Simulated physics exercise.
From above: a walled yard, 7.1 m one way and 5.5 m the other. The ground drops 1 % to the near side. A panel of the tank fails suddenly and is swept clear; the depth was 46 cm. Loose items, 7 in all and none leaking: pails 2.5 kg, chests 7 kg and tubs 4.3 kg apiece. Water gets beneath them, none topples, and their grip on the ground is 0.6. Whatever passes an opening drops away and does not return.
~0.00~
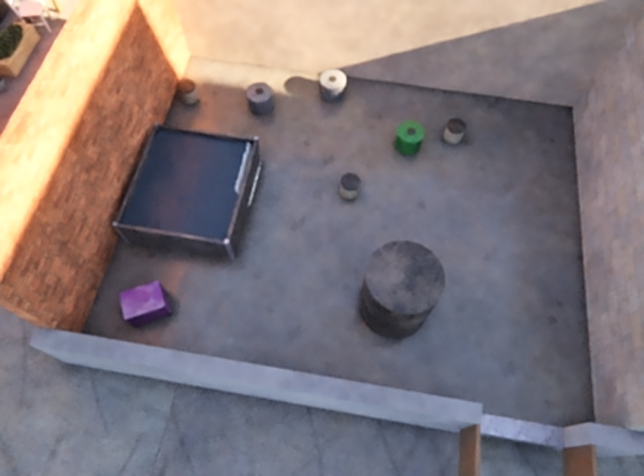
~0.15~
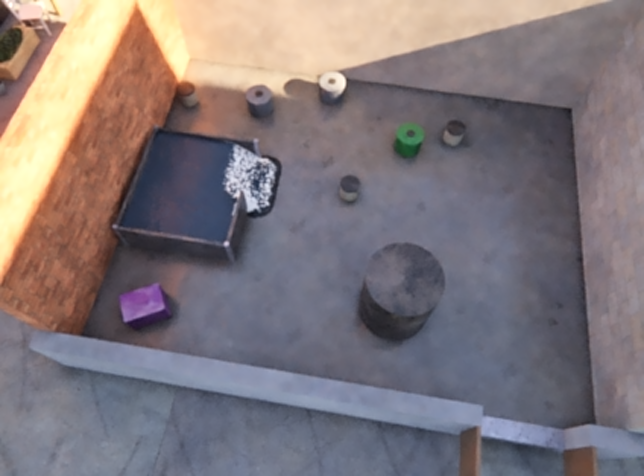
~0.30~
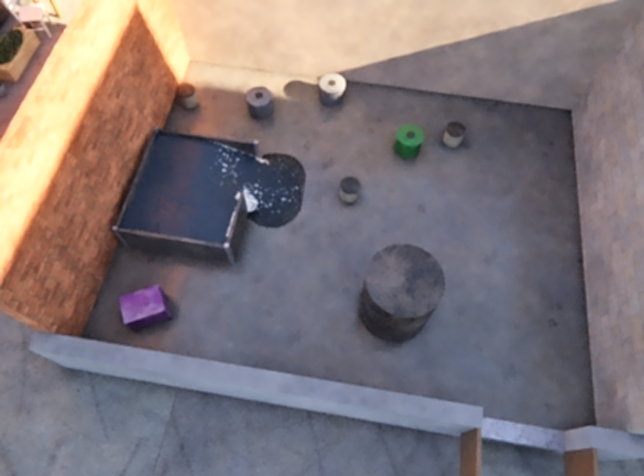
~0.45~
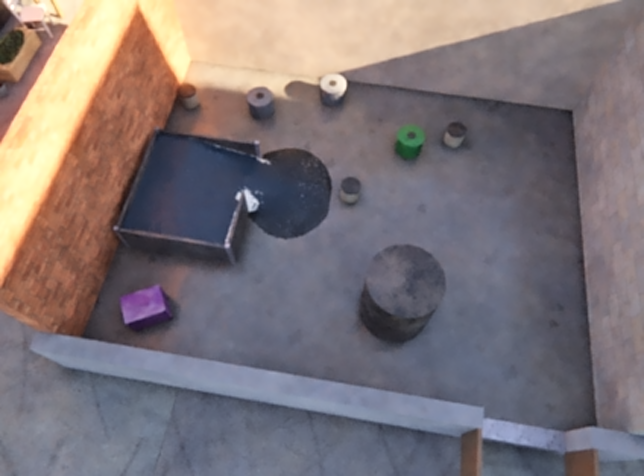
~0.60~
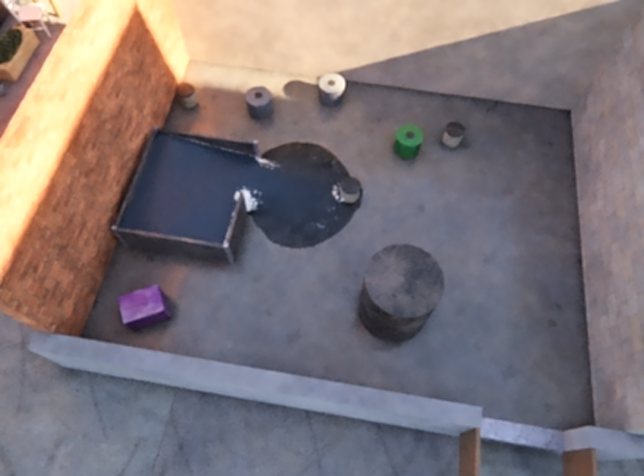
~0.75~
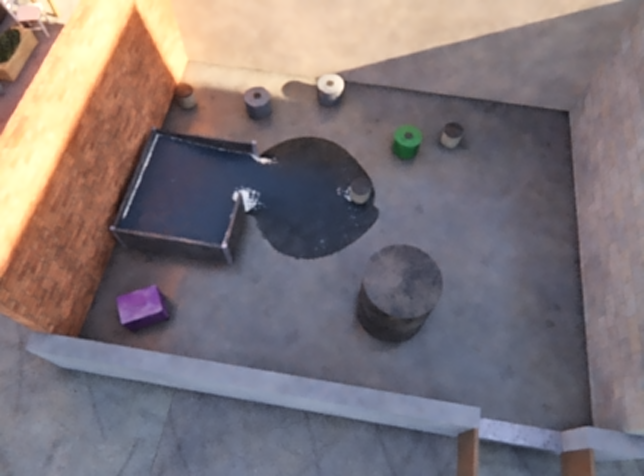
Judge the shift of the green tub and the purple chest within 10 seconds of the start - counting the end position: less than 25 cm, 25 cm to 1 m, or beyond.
Green tub ends far away, purple chest stays put.
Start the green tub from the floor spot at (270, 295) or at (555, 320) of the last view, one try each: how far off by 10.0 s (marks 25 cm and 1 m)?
In turn: It barely shifts; it gets carried off.
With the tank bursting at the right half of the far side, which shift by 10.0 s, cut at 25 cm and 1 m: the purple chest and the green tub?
Then the purple chest stays put, the green tub ends far away.
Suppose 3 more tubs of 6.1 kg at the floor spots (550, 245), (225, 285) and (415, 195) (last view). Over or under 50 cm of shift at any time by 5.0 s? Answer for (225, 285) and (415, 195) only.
In turn: Short of it, more.
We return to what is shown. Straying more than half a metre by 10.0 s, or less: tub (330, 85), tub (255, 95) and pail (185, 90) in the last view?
In turn: Less, less, short of it.
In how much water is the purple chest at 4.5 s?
Roughly 0 cm.
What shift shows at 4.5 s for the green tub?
Roughly 250 cm by then.
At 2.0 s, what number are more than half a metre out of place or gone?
By then 2.
After 2.0 s the green tub is near (439, 123), 0.6 m from its start, aground; the purple chest is near (139, 304), 0.0 m from its start, aground; 0 of 7 are out; 0 afloat.
After 4.5 s the green tub is near (558, 101), 2.7 m from its start, afloat; the purple chest is near (139, 304), 0.0 m from its start, aground; 0 of 7 are out; 3 afloat.
After 7.0 s the green tub is near (566, 107), 2.8 m from its start, afloat; the purple chest is near (139, 304), 0.0 m from its start, aground; 0 of 7 are out; 3 afloat.
After 10.0 s the green tub is near (555, 112), 2.6 m from its start, afloat; the purple chest is near (139, 304), 0.0 m from its start, aground; 0 of 7 are out; 3 afloat.
